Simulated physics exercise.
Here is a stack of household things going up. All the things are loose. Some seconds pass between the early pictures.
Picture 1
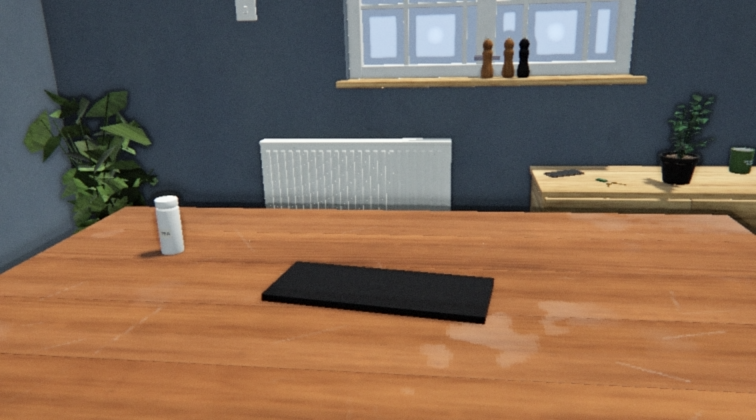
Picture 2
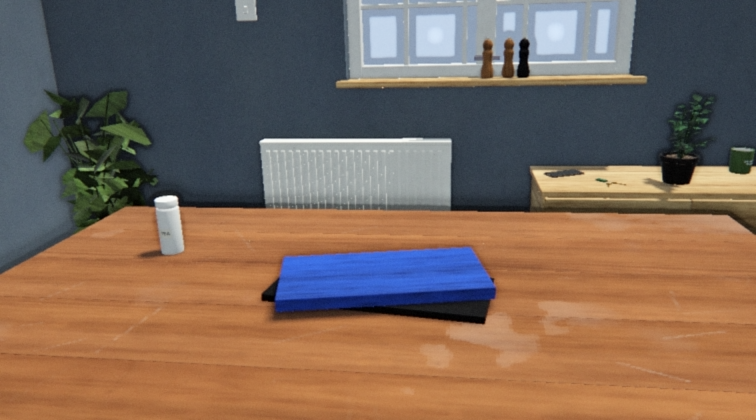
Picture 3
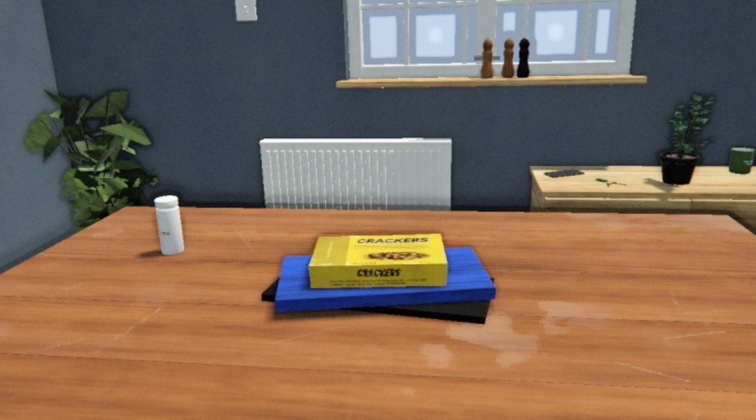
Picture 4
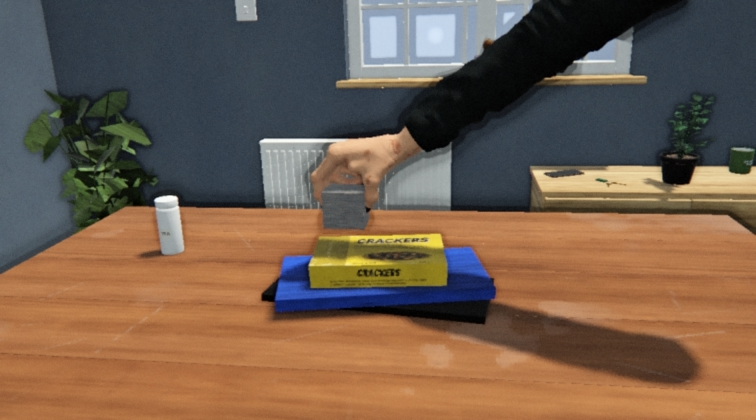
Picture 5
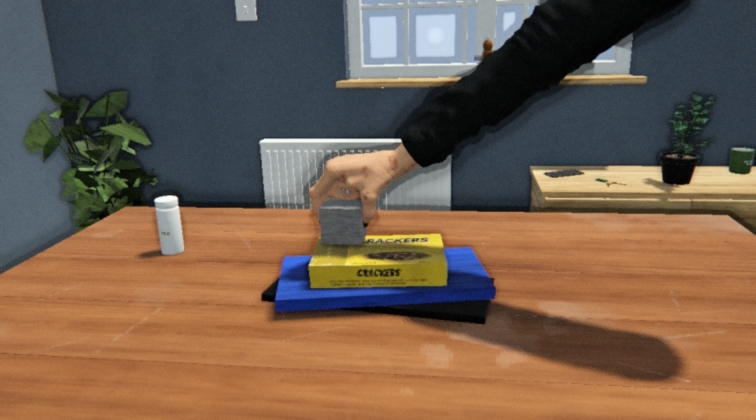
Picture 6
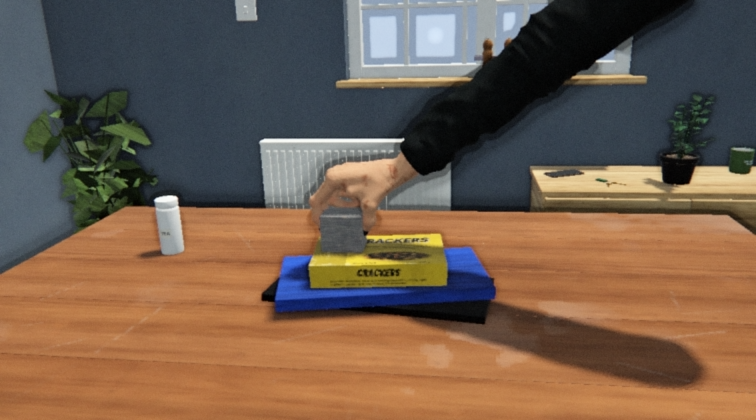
The video shows a black board on a wooden table, then a blue board and a yellow crackers box stacked on it, before a hand lowers a small grey block onto the left part of the box, still holding it.
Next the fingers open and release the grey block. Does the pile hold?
As it turns out, it stays up.
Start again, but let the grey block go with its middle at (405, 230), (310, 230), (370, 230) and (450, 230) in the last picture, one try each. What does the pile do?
In the first case it keeps its balance; in the second case it gives way; in the third case it keeps its balance; in the fourth case it gives way.
Then, 0.40 s after the last picture, nothing has stirred.
Then, 1.20 s after the last picture, grey block resting near (344, 230).
At rest, all 5 in place. Seen from the same camera at the end, grey block near (344, 231). The pile holds.
